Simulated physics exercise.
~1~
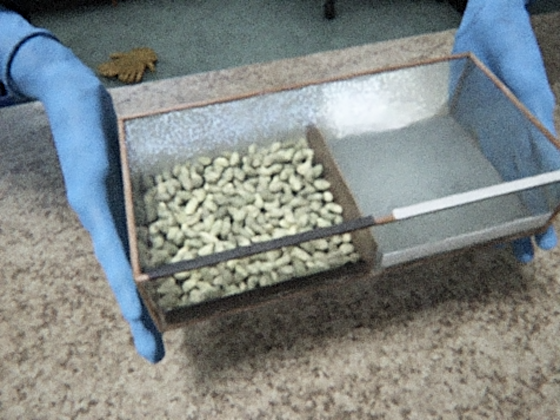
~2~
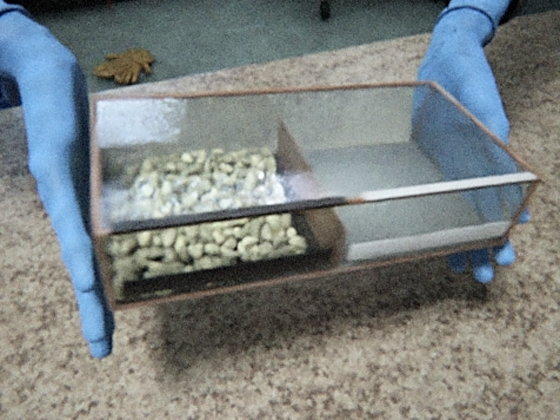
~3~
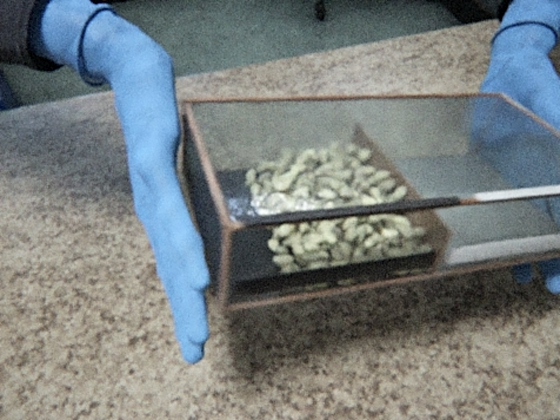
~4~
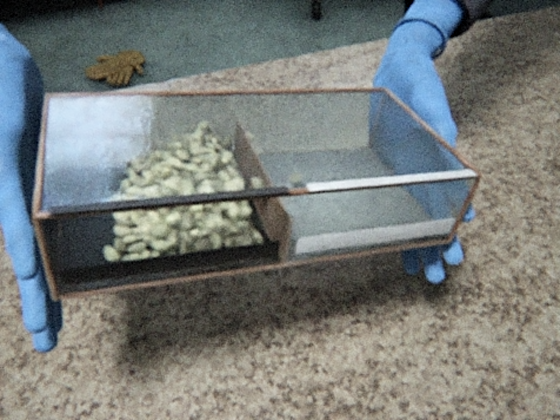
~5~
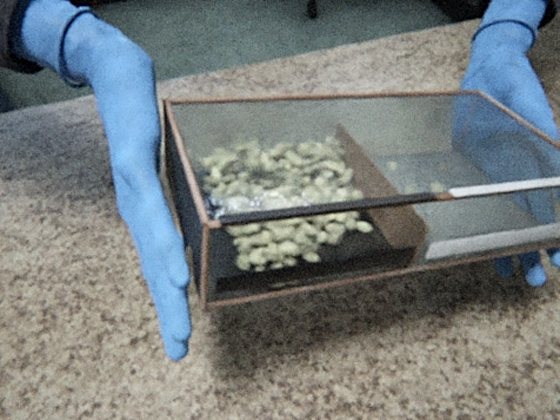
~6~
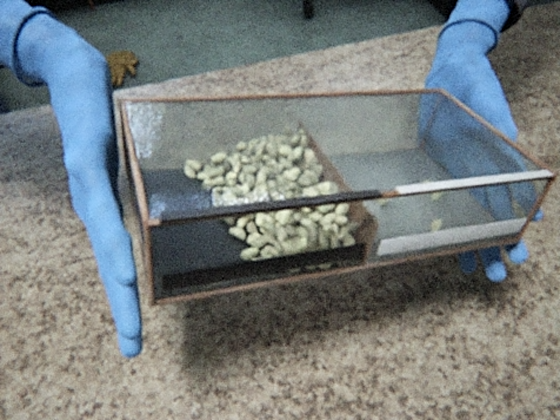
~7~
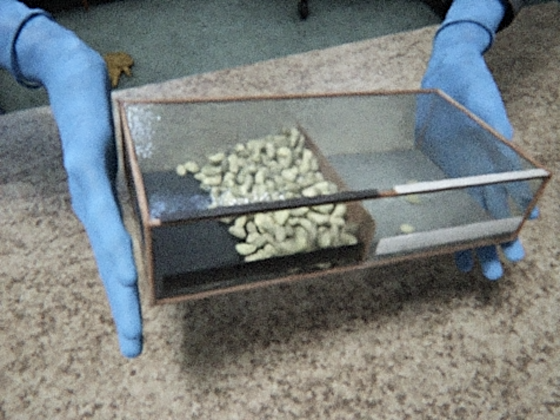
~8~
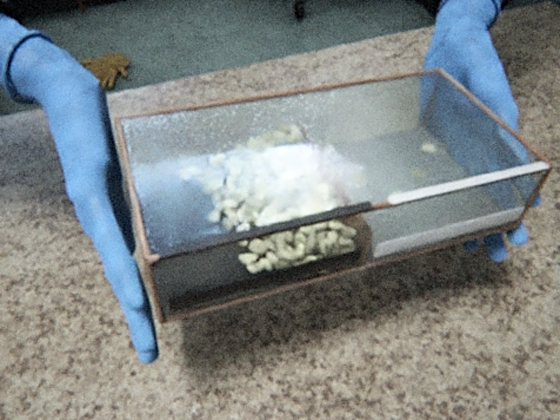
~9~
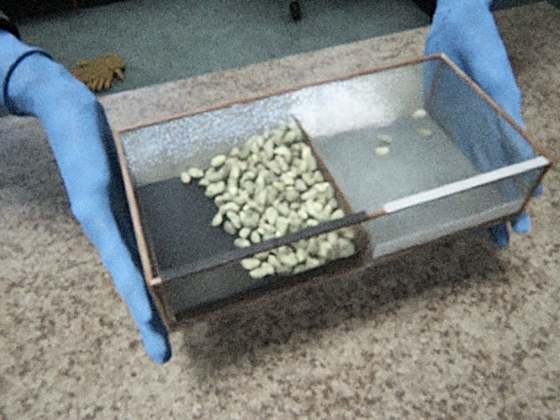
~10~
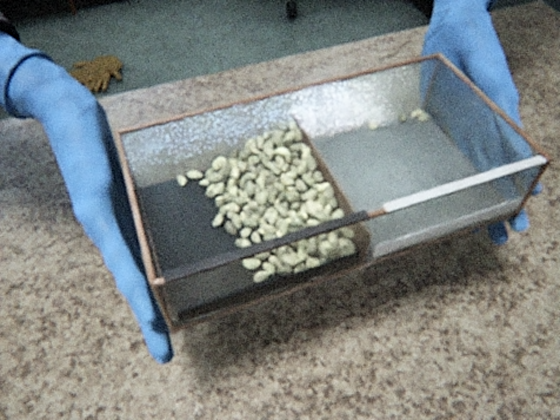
At first, two blue-gloved hands hold a shallow, clear-sided box above a speckled tabletop, with pale beans spread across its left compartment and the right one empty. The hands tip the box and shake it from side to side, swinging it right, left and right again. The beans slide and bunch toward the central divider, baring the dark floor at the far left, and a few end up in the right compartment. The shaking dies away, and the hands bring the box back level. It ends held still, with most beans heaped against the divider's left side and only a few beyond it.
